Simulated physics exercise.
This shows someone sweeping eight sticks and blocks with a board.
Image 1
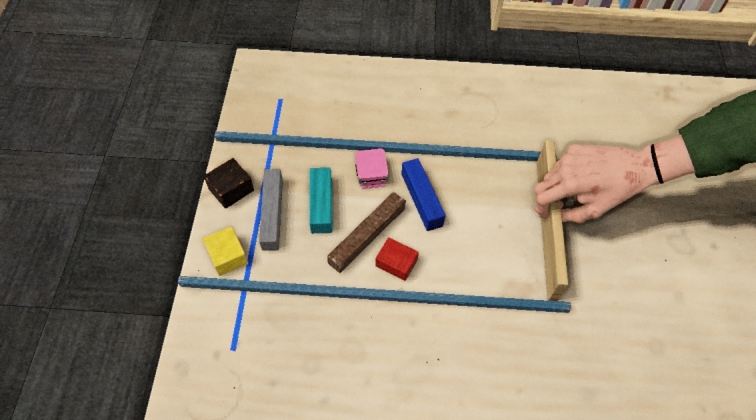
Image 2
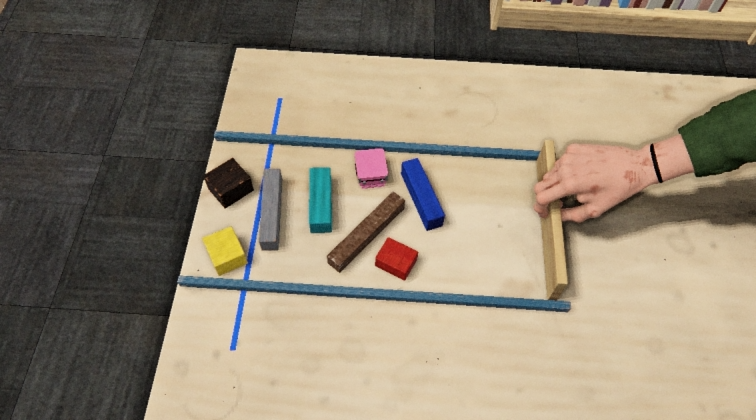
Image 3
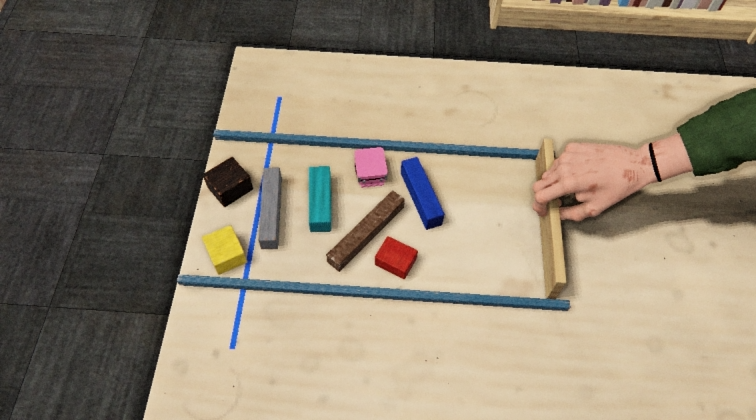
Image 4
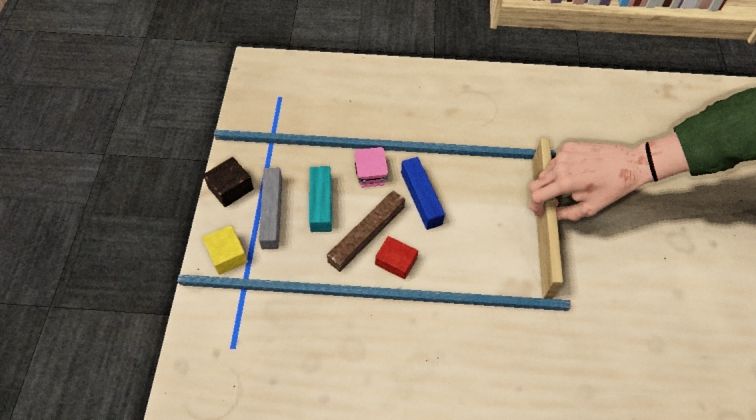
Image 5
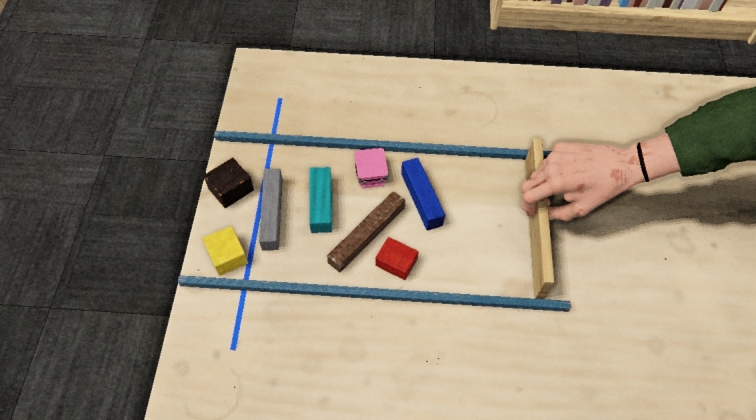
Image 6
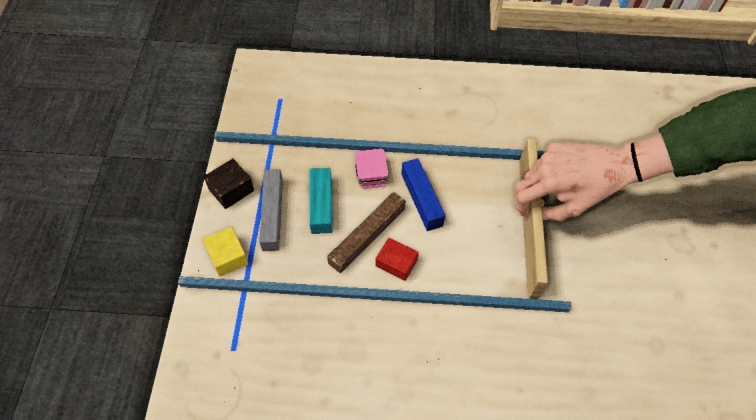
A hand in a green sleeve holds an upright wooden board and slides it slightly left across a pale tabletop, seen from above at an angle by a still camera. Between two teal rails lie black, yellow, pink and red blocks among grey, turquoise, brown and blue bars, with blue tape crossing at left. The board moves slowly without touching them, and the pieces stay still.
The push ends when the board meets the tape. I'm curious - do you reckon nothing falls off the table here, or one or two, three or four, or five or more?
Fallen: Three or four.
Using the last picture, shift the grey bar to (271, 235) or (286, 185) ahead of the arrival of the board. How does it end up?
Taken in order, it does not stay and then does not stay.
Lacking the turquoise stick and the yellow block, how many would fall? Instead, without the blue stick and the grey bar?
First try: 1 fallen; other try: 2.
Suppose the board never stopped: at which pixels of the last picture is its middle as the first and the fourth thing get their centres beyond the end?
Earlier crossing: About (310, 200); later crossing: About (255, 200).
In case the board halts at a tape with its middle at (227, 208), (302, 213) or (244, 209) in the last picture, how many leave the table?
In order, 6, 1 and 4.
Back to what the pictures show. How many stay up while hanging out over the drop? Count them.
It's 1.
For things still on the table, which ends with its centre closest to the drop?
Going by centres, it is the turquoise stick.
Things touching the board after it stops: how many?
In total, 2.
A little later, none off yet; black block at rest near (229, 184); yellow block at rest near (226, 252); grey bar at rest near (271, 209).
Next, none off yet; black block shifted about its own width near (192, 182); yellow block shifted a little near (204, 256); grey bar shifted a little near (222, 204).
When it is over, the number that fall off is three or four; down, grey bar, yellow block and black block.
